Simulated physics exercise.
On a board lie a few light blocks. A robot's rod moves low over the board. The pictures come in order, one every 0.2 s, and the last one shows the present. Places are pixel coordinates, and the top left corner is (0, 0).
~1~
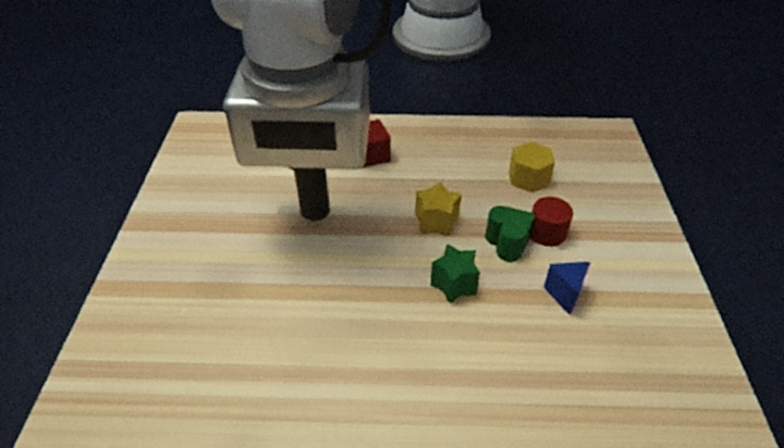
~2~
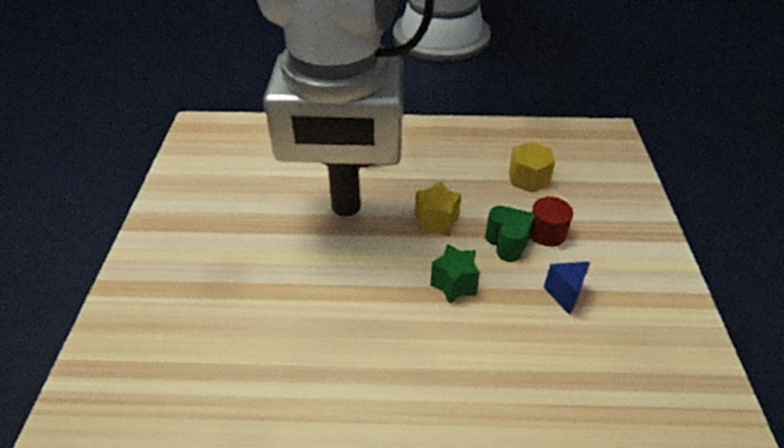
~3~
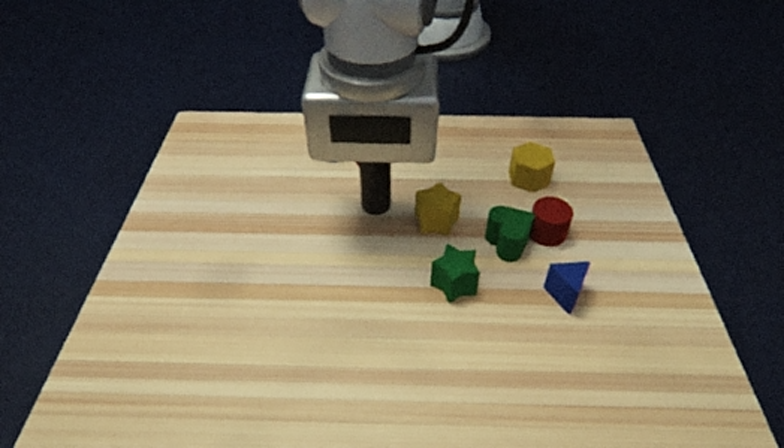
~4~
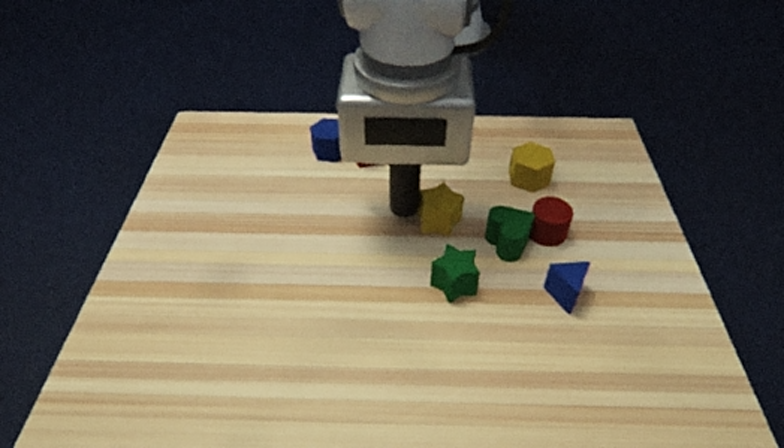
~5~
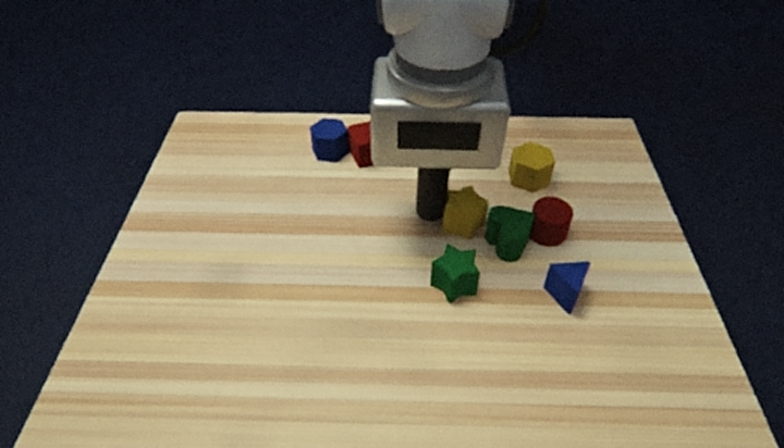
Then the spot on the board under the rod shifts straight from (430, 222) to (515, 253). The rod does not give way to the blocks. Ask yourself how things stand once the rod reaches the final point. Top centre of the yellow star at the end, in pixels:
So, by the moment the path ends, you'll find the top centre of the yellow star at (526, 206).
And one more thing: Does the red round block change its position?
Going by the path, yes.
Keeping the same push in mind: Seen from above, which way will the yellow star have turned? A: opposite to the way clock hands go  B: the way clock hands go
I'll go with A - opposite to the way clock hands go.
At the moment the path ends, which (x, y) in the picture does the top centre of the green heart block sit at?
It comes to (559, 232).
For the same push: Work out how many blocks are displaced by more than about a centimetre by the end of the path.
The number will come to 3 or more.
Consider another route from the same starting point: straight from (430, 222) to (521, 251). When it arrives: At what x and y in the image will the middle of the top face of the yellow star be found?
Located at (534, 205).
On the path given first. Halfway along, rod (473, 226); yellow star (505, 205), turned 25° anticlockwise; green heart block (540, 229), turned 40° clockwise; red round block (564, 209).
At the end, rod (517, 242); green star not moved; yellow star (526, 206), turned 70° anticlockwise; green heart block (559, 232), turned 55° clockwise; red round block (579, 208).
